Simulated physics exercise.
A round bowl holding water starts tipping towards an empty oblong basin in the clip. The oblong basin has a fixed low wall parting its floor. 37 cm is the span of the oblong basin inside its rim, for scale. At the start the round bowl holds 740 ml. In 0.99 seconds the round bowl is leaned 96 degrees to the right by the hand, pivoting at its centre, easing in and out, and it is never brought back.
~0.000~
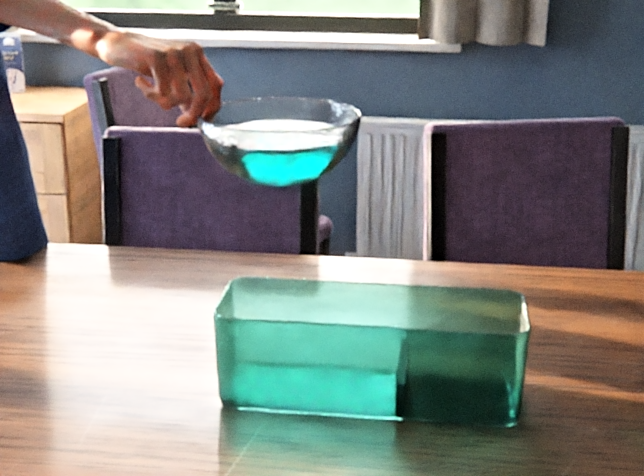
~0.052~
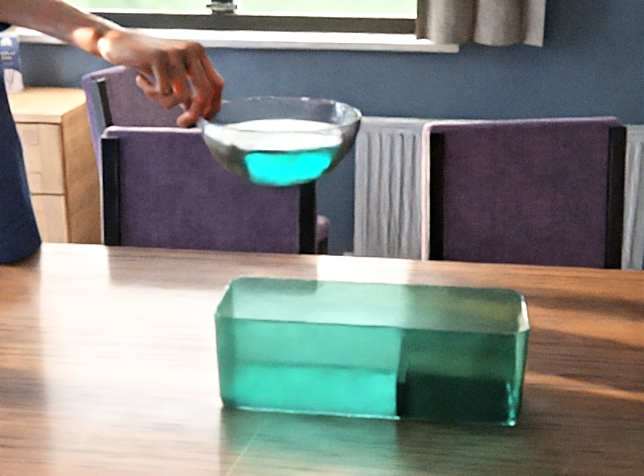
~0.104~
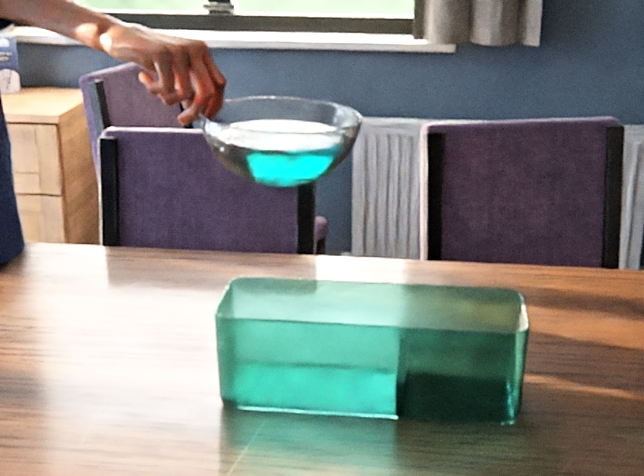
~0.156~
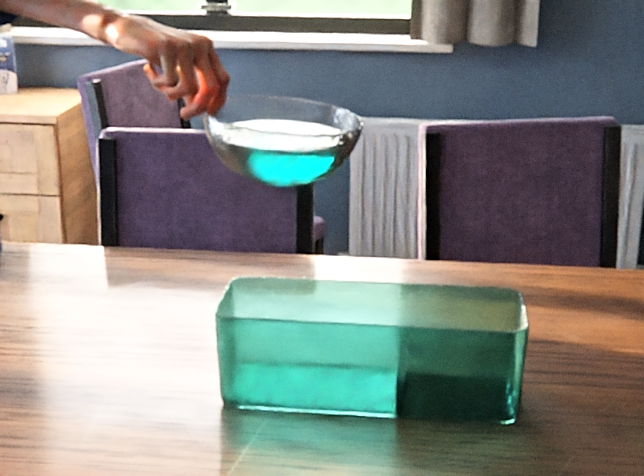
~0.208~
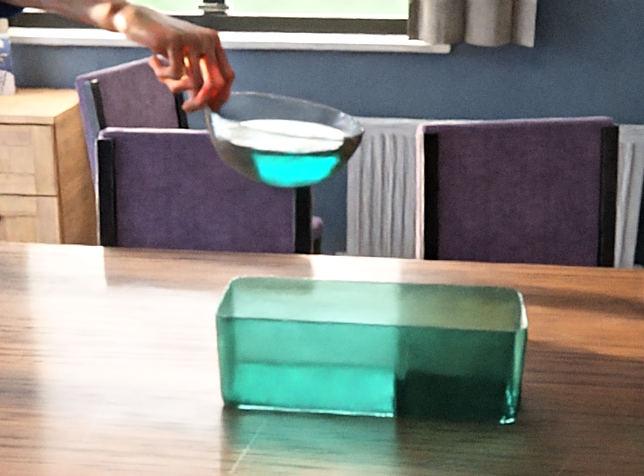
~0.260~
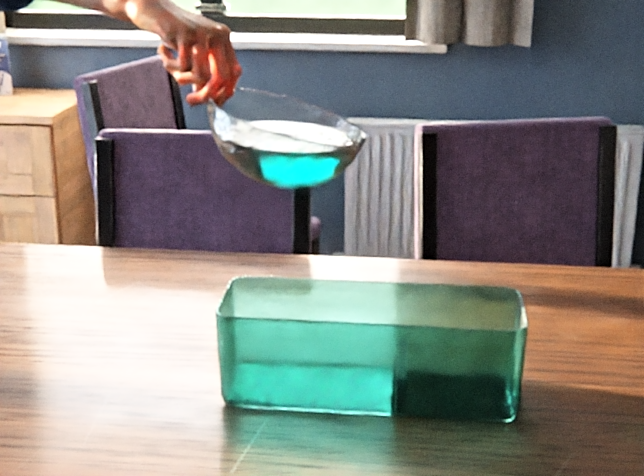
A hand slowly tilts a clear bowl of blue-green water rightward above a green oblong basin.
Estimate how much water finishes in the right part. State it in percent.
I would say 53 per cent.
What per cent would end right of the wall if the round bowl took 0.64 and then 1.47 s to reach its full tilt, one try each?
Roughly 45 per cent the first time and 65 per cent the second.
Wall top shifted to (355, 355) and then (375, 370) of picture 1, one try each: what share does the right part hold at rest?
Try 1: 90 %; try 2: 70 %.
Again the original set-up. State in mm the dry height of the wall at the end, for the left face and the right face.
On the left it's about 32 mm; on the right, about 22 mm.
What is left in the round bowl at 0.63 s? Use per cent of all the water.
I'd estimate some 38 % remains.
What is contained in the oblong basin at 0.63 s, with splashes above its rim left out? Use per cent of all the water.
Around 14%.
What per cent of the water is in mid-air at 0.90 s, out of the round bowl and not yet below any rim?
I'd put it at about 10 per cent of the liquid.
Then, 0.63 s in, the tilt is 68° and 39 per cent is still to pour, 3 is left of the wall and 10 right of it.
Then, 0.90 s in, the tilt is 94° and 2 per cent is still to pour, 34 is left of the wall and 53 right of it.
Then, 1.18 s in, the tilt is 96° and 0 per cent is still to pour, 46 is left of the wall and 53 right of it.
Then, 1.49 s in, the tilt is 96° and 0 per cent is still to pour, 46 is left of the wall and 53 right of it.
Finally, 46 per cent lies left of the wall, 53 right of it and 1 outside.
